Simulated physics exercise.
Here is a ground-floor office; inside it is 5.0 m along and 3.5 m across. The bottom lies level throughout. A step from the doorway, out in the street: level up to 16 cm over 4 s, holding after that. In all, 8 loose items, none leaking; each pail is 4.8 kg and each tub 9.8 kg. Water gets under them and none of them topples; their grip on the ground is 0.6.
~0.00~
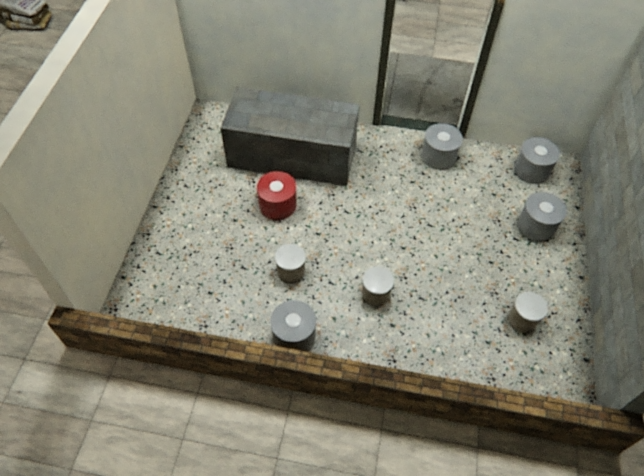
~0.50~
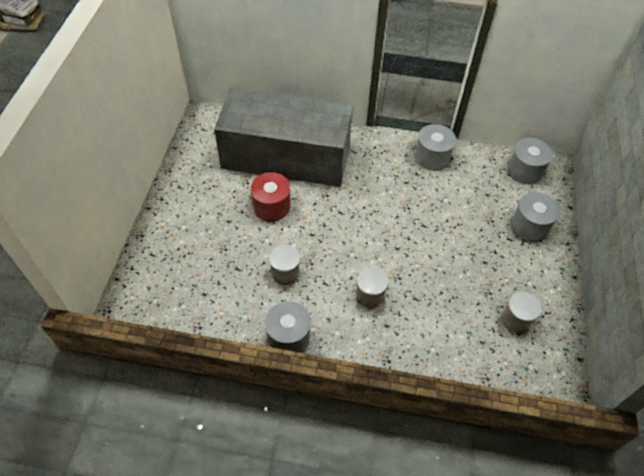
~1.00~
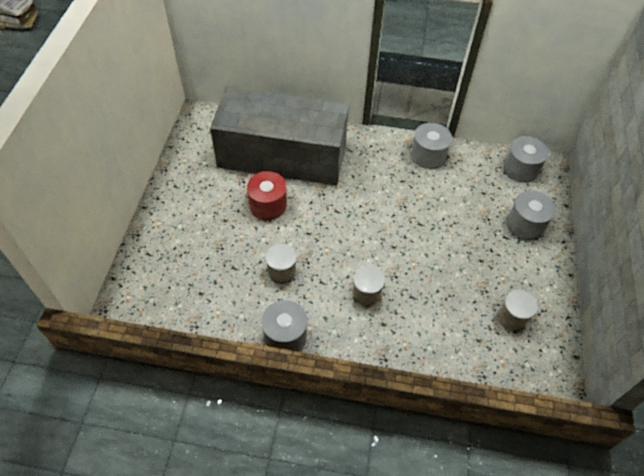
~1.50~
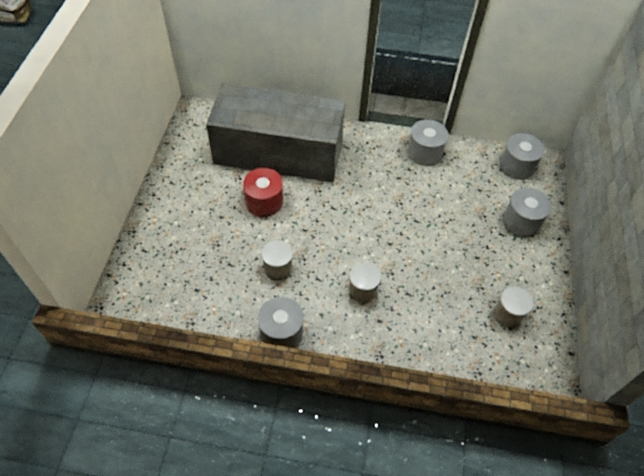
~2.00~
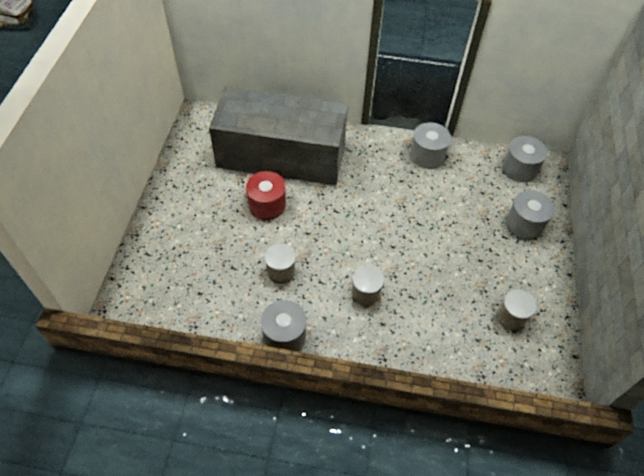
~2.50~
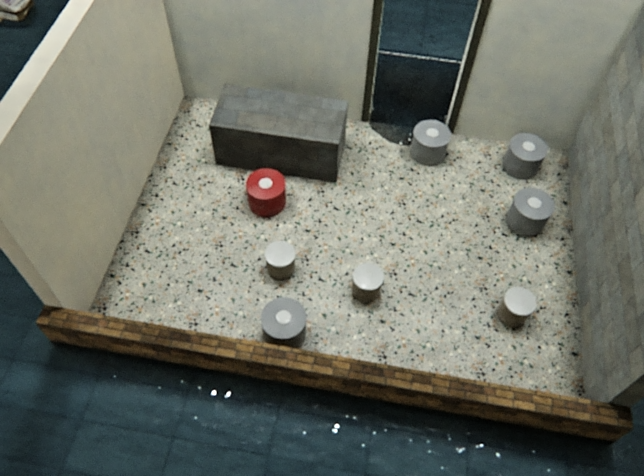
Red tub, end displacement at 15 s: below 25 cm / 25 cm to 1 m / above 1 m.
It remains near its spot.
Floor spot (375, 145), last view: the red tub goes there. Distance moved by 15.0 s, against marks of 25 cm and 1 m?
Outcome - it ends up well away.
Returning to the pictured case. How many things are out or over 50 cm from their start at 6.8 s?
By my tally, 1.
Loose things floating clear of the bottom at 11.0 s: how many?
My tally comes to 1.
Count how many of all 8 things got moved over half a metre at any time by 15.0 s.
5.
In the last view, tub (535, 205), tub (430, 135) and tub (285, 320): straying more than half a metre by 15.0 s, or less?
Taking them in order: Greater; greater; greater.
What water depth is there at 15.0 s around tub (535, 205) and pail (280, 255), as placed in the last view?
Depth approx. 7 cm / 5 cm.
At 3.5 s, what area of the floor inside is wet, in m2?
My estimate is roughly 1.5 m2.
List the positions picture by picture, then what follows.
In the first frame, the red tub at (276, 187), on the bottom; 0.0 m2 under water; 0 of 8 have shifted.
In the second frame, the red tub at (270, 188), on the bottom; 0.0 m2 under water; 0 of 8 have shifted.
In the third frame, the red tub at (267, 187) rests on the ground; 0.0 m2 under water; 0 of 8 have shifted.
In the fourth frame, the red tub at (263, 183), on the bottom; water covers 0.0 m2; 0 of 8 have shifted.
In the fifth frame, the red tub at (266, 187), on the bottom; water covers 0.0 m2; 0 of 8 have shifted.
In the sixth frame, the red tub at (266, 184) rests on the ground; water covers 0.2 m2; 0 of 8 have shifted.
After 3.5 s the red tub is near (266, 184), 0.0 m from its start, aground; 0 afloat.
After 6.8 s the red tub is near (266, 184), 0.0 m from its start, aground; 0 afloat.
After 11.0 s the red tub is near (266, 184), 0.0 m from its start, aground; 1 afloat.
After 15.0 s the red tub is near (266, 184), 0.0 m from its start, aground; 6 afloat.
